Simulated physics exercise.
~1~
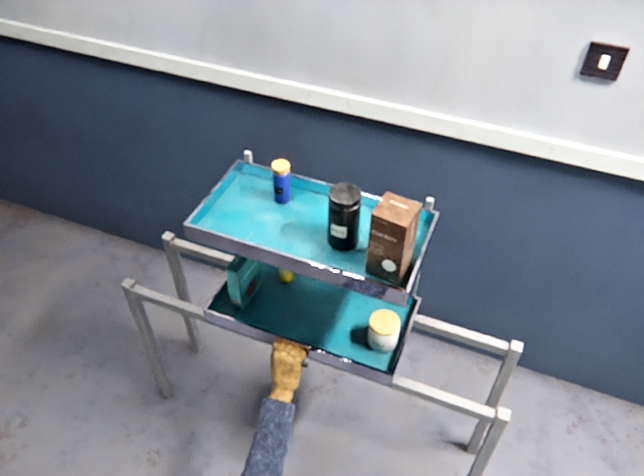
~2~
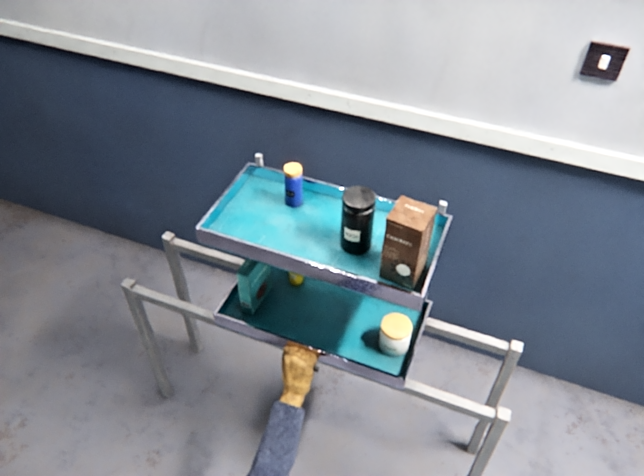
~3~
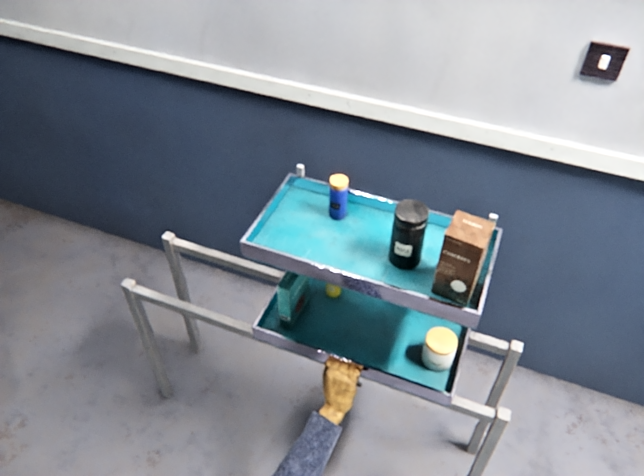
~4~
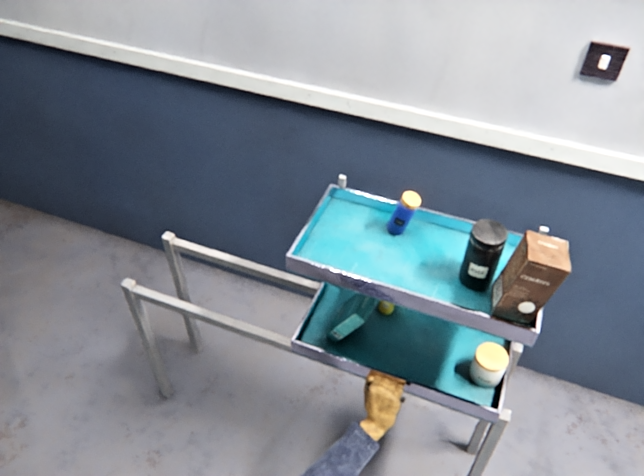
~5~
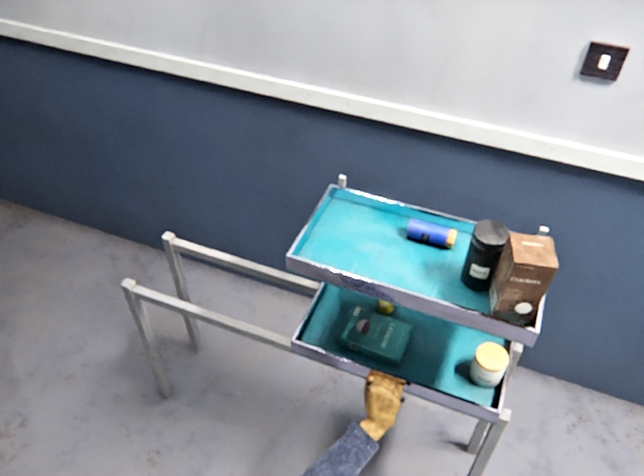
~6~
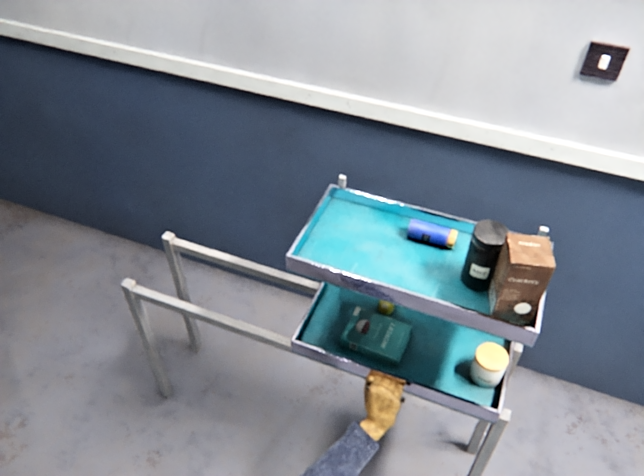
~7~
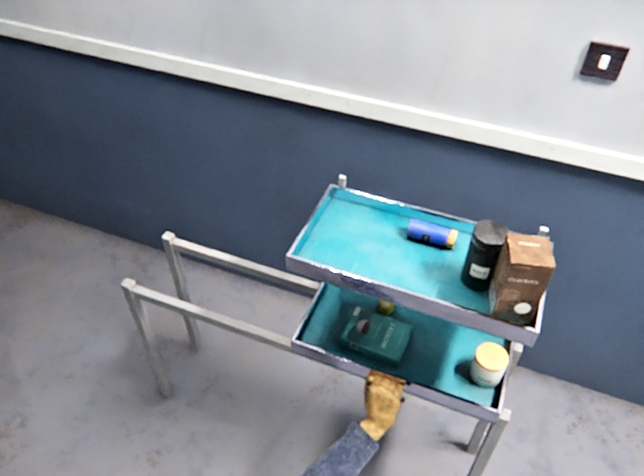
In a room with a grey floor and a wall dark blue below and pale above, a metal stand is seen from above and in front. It carries a two-level turquoise tray holding a blue shaker, black jar and brown carton on top, with a turquoise packet, small yellow item and yellow-lidded white jar below. A gloved hand pushes the tray right along the rails, carrying everything with it. At the right end it stops abruptly, and the shaker, carton and packet lean. The shaker and packet topple onto their sides, while the carton settles upright. Everything then rests on the tray.
